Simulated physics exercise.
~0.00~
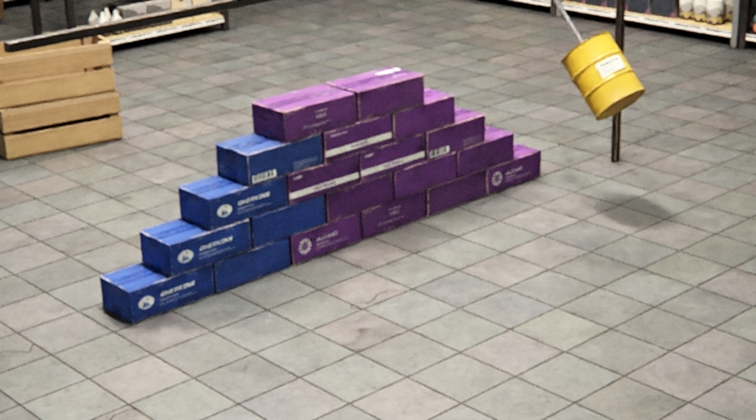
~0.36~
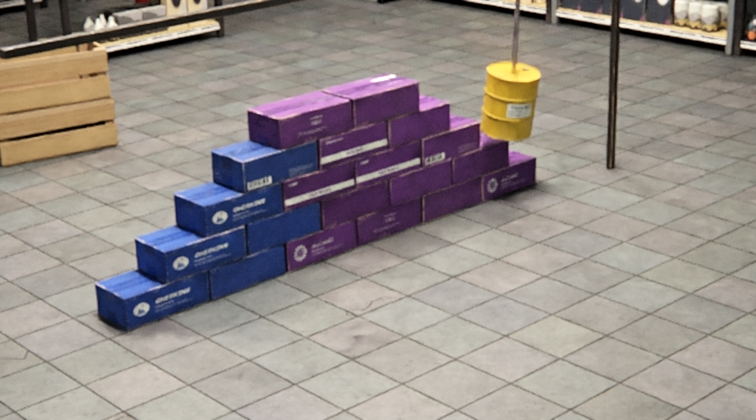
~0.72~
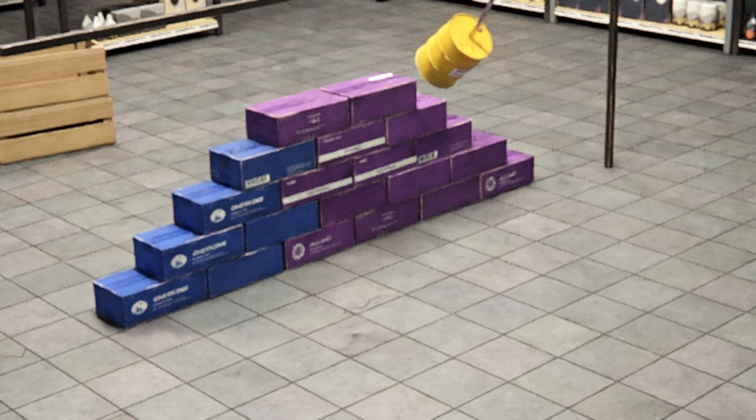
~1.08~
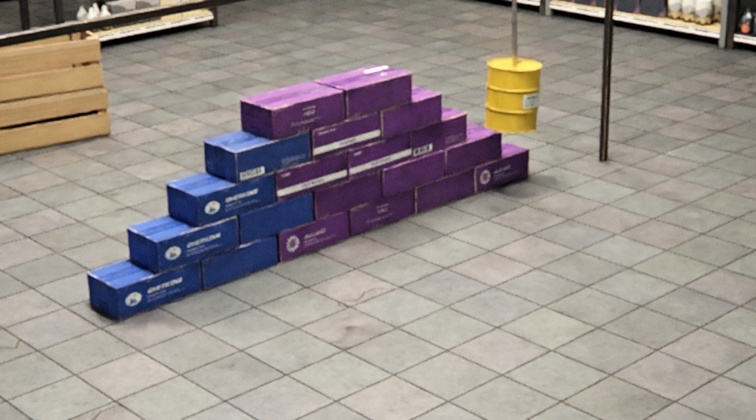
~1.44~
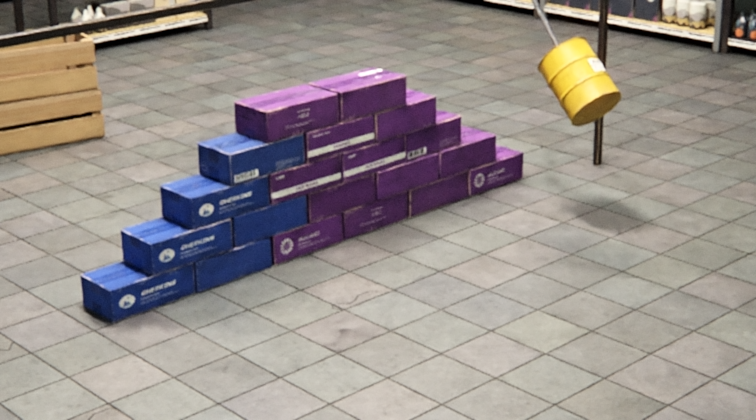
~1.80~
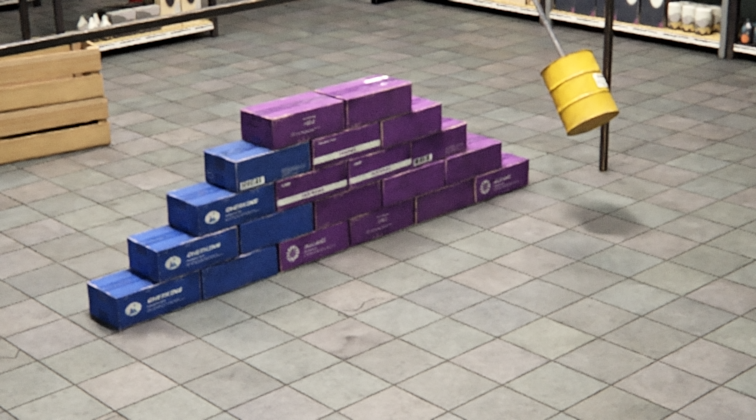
A yellow drum swings left, then back right beside stacked blue and purple boxes, which stay standing.
